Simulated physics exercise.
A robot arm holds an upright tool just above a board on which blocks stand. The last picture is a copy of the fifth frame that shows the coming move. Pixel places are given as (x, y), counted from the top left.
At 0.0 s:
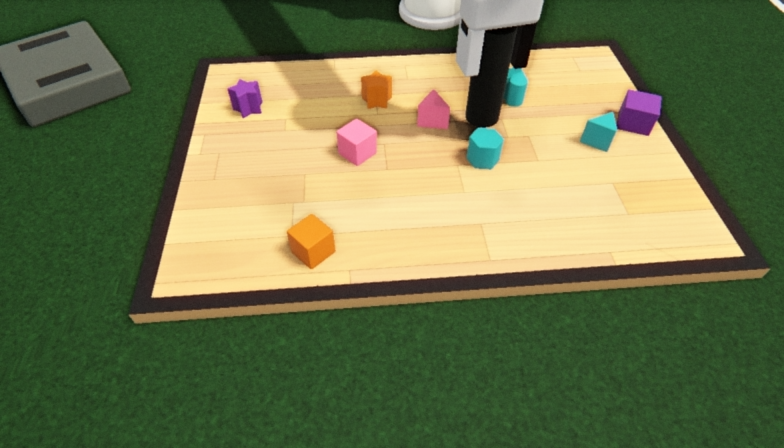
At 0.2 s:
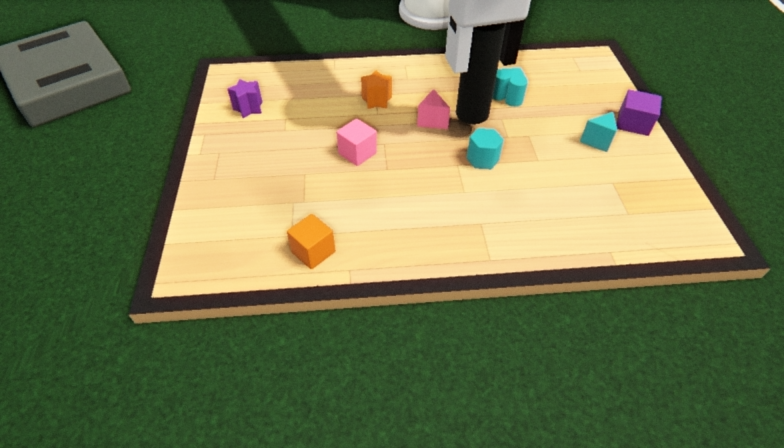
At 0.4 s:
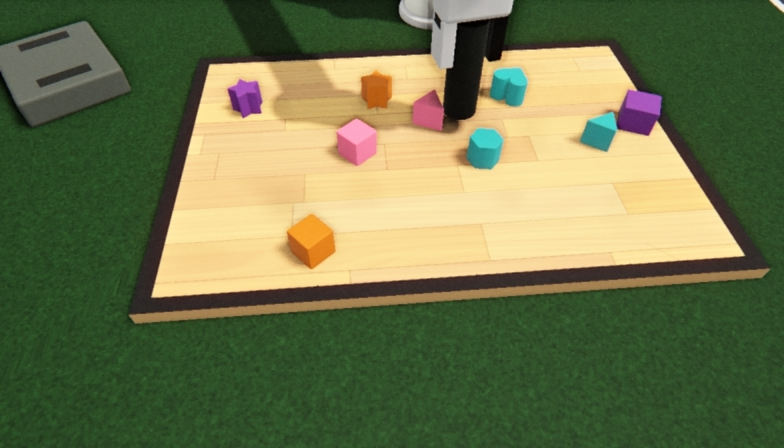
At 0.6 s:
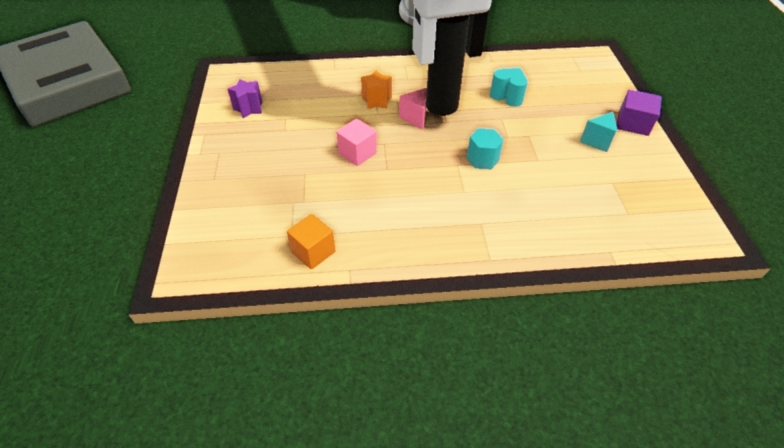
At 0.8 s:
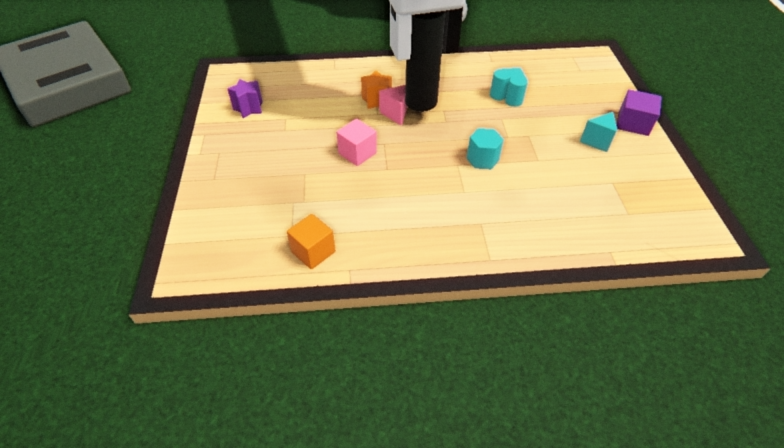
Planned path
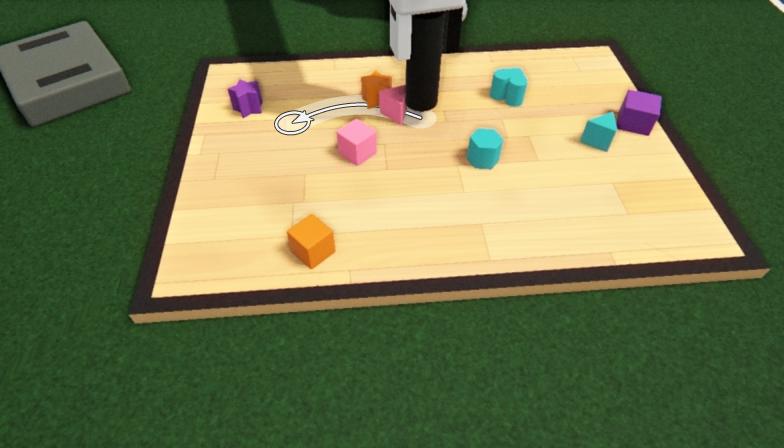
A robot arm moved left across a wooden board scattered with colourful blocks, met a pink triangular block and pushed it left until it was right beside the orange star block.
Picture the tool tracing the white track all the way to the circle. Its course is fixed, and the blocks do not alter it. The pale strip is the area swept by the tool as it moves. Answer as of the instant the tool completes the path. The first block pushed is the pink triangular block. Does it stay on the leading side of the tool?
The tool still has the pink triangular block in front of it when the path ends.
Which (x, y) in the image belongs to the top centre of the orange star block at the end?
I think it will end close to (339, 66).
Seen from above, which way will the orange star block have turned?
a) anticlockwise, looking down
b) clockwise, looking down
The correct letter is b.
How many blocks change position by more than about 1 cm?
I'd say two blocks get shifted by more than about 1 cm.
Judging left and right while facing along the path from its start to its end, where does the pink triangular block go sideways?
Seen from start to end, it moves left.
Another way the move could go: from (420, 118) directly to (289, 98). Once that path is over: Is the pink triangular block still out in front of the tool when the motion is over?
Answer: Yes.
Path on the board, from (420, 118) via (379, 106) and (334, 108), ending at (293, 123).
What follows on the original path. One third of the way, tool at (378, 90); orange star block at (356, 71), turned 60° clockwise; pink triangular block at (353, 88), turned 20° anticlockwise.
Two thirds of the way, tool at (332, 92); orange star block at (339, 66); pink triangular block at (307, 91), turned 40° anticlockwise.
At the end, tool at (290, 107); purple star block in place; orange star block at (339, 66), turned 125° clockwise; pink triangular block at (261, 103).
